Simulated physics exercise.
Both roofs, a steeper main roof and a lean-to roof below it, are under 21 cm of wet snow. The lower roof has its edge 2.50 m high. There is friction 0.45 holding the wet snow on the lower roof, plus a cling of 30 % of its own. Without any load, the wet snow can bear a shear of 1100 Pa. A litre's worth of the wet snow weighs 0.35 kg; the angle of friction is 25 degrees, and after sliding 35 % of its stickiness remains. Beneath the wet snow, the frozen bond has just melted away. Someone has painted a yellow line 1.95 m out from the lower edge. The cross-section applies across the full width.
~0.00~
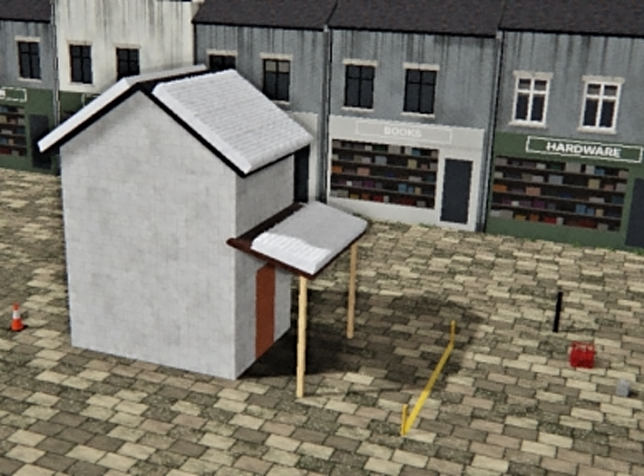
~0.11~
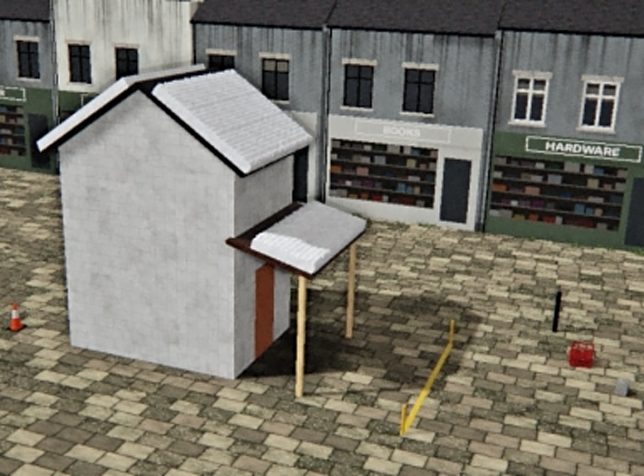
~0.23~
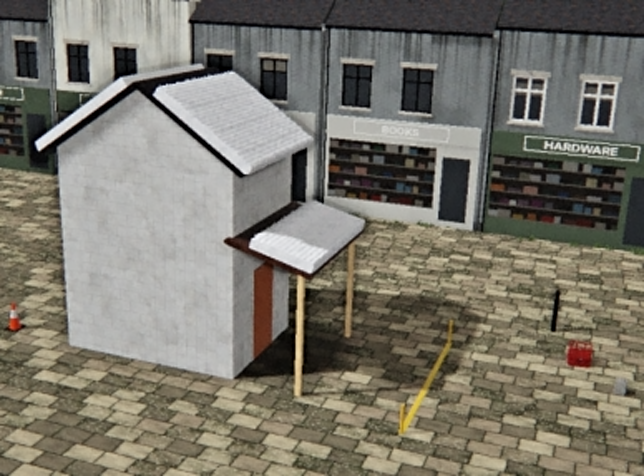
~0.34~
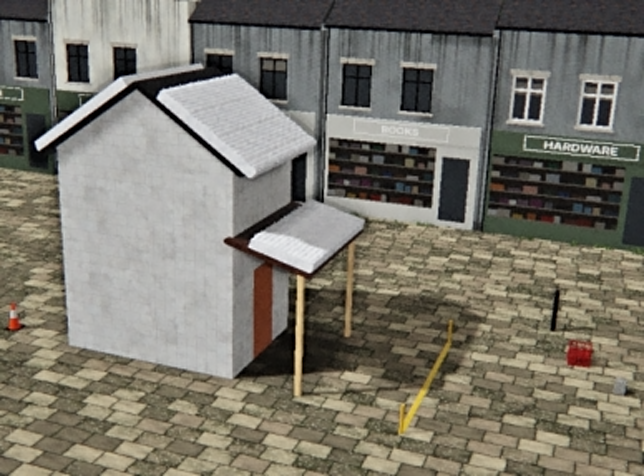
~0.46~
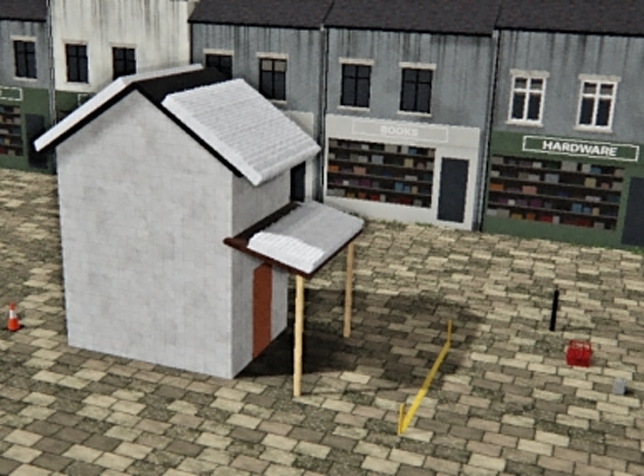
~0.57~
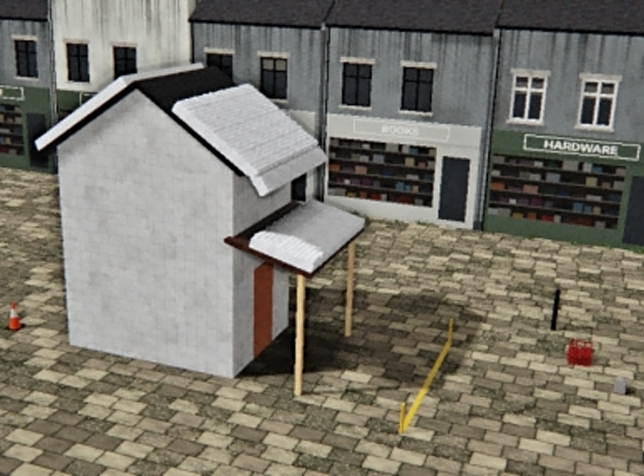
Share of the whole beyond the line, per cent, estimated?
Near 27 %.
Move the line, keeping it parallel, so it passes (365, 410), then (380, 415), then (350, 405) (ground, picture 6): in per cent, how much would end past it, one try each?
One by one: 50 in a hundred, 40 in a hundred, 60 in a hundred.
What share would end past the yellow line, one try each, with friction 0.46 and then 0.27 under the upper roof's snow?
About 0 % in the first try and about 16 % in the second.
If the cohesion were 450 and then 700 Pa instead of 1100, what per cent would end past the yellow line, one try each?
Going in order, it's 40 % and then 35 %.
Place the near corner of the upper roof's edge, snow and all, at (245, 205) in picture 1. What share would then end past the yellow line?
About 1 per cent.
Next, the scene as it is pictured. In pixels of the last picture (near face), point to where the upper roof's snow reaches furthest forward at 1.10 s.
Roughly at the pixel (312, 254).
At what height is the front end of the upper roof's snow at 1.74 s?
0.6 m or thereabouts.
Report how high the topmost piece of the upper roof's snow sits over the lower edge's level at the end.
Height above lower edge: Approx. 0.5 m.
After 1.10 s, none is below the lower edge and 0 % is past the line.
After 1.74 s, 54 % is below the lower edge and 0 % is past the line.
After 2.37 s, 65 % is below the lower edge and 27 % is past the line.
After 3.00 s, 65 % is below the lower edge and 27 % is past the line.
After 3.10 s, 65 % is below the lower edge and 27 % is past the line.
